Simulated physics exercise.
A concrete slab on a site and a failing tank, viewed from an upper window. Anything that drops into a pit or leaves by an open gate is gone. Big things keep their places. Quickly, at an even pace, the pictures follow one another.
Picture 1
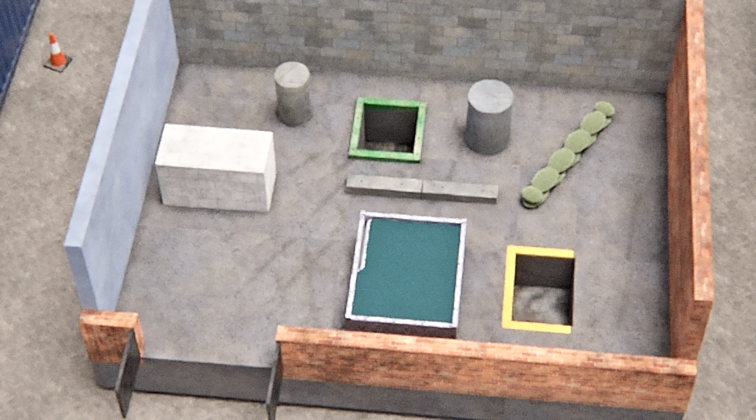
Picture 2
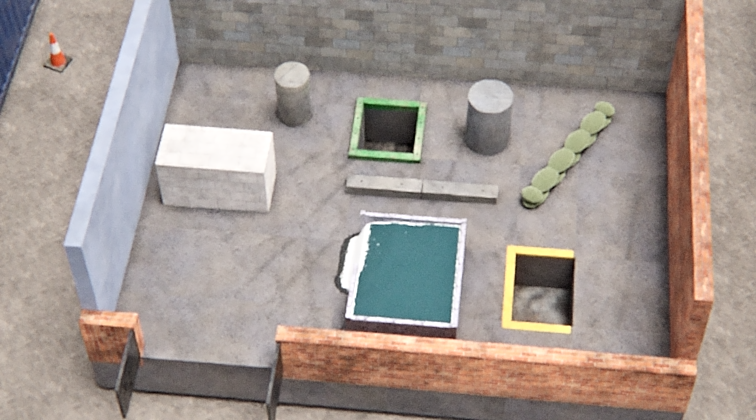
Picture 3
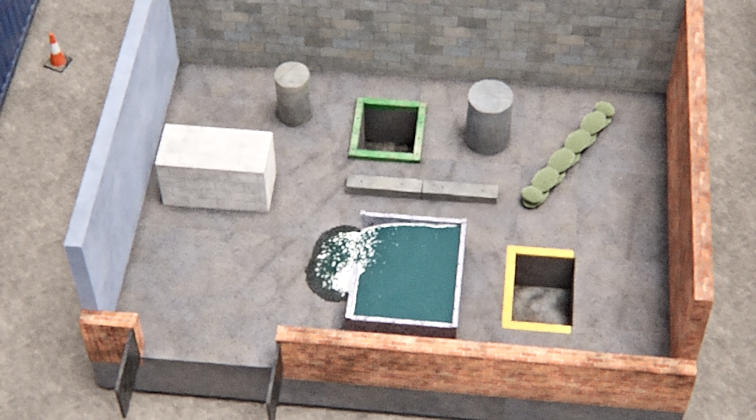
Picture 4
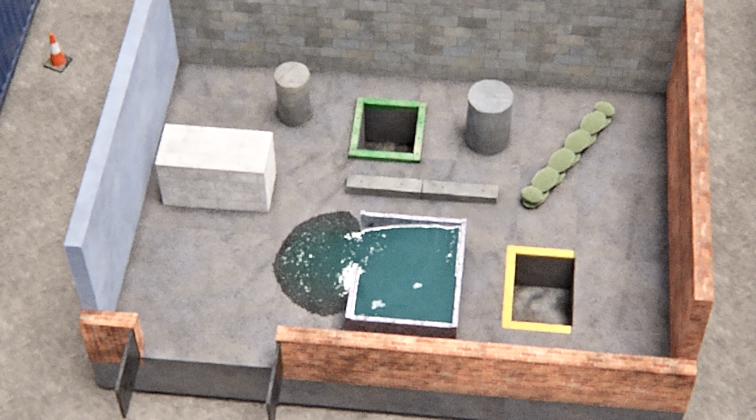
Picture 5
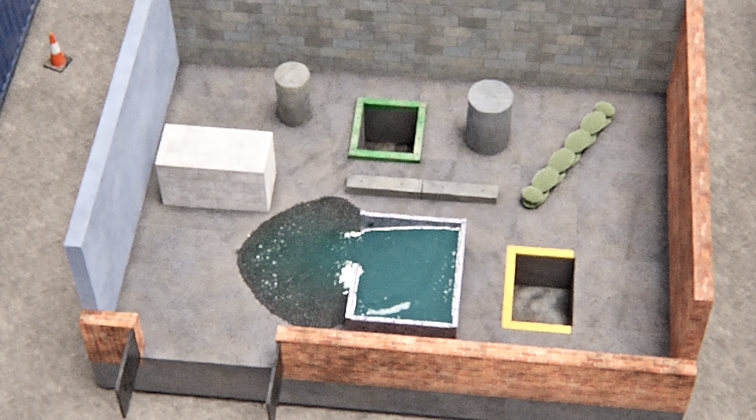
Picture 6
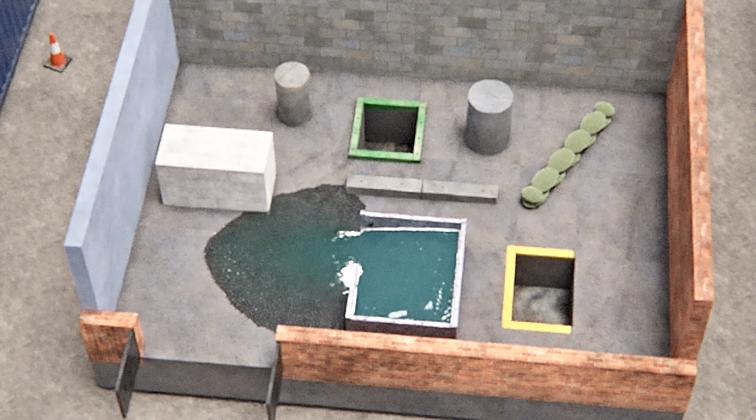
At first, still blue-green water fills a white-rimmed tank on a walled concrete slab, among cylinders, a pale block and two square openings framed in green and yellow. Then water bursts from the tank's left side in white foam, and a dark, rounded sheet spreads steadily leftward across the slab as the tank's level drops.
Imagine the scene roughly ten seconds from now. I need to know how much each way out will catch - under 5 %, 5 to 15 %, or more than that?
Here you go: The gate catches more than 15 %; the yellow pit catches under 5 %; the green pit catches under 5 %.
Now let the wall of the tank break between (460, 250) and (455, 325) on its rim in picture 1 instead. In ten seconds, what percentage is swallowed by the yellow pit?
In percent, yellow takes 55.
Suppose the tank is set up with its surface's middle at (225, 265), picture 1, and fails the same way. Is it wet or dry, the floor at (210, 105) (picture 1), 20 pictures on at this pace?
That spot would be swamped.
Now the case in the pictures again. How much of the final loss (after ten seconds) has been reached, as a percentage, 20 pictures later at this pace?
Share gone: About 15 %.
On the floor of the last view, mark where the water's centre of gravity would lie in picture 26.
The balance point is around (280, 246).
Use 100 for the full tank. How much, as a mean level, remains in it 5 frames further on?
About 64 per cent.
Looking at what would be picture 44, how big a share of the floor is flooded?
I make it 45 per cent.
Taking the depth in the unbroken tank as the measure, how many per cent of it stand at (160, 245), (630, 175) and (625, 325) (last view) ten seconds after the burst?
First 14, next 0, last 0 in a hundred.
A moment on, water covers 20 % of the floor; the gate 0 %, the yellow pit 0 %, the green pit 0 %.
Next, water covers 30 % of the floor; the gate 1 %, the yellow pit 0 %, the green pit 0 %.
Then, water covers 35 % of the floor; the gate 4 %, the yellow pit 0 %, the green pit 0 %.
Later, water covers 45 % of the floor; the gate 15 %, the yellow pit 0 %, the green pit 0 %.
In the end, water covers 55 % of the floor; the gate 26 %, the yellow pit 0 %, the green pit 0 %.
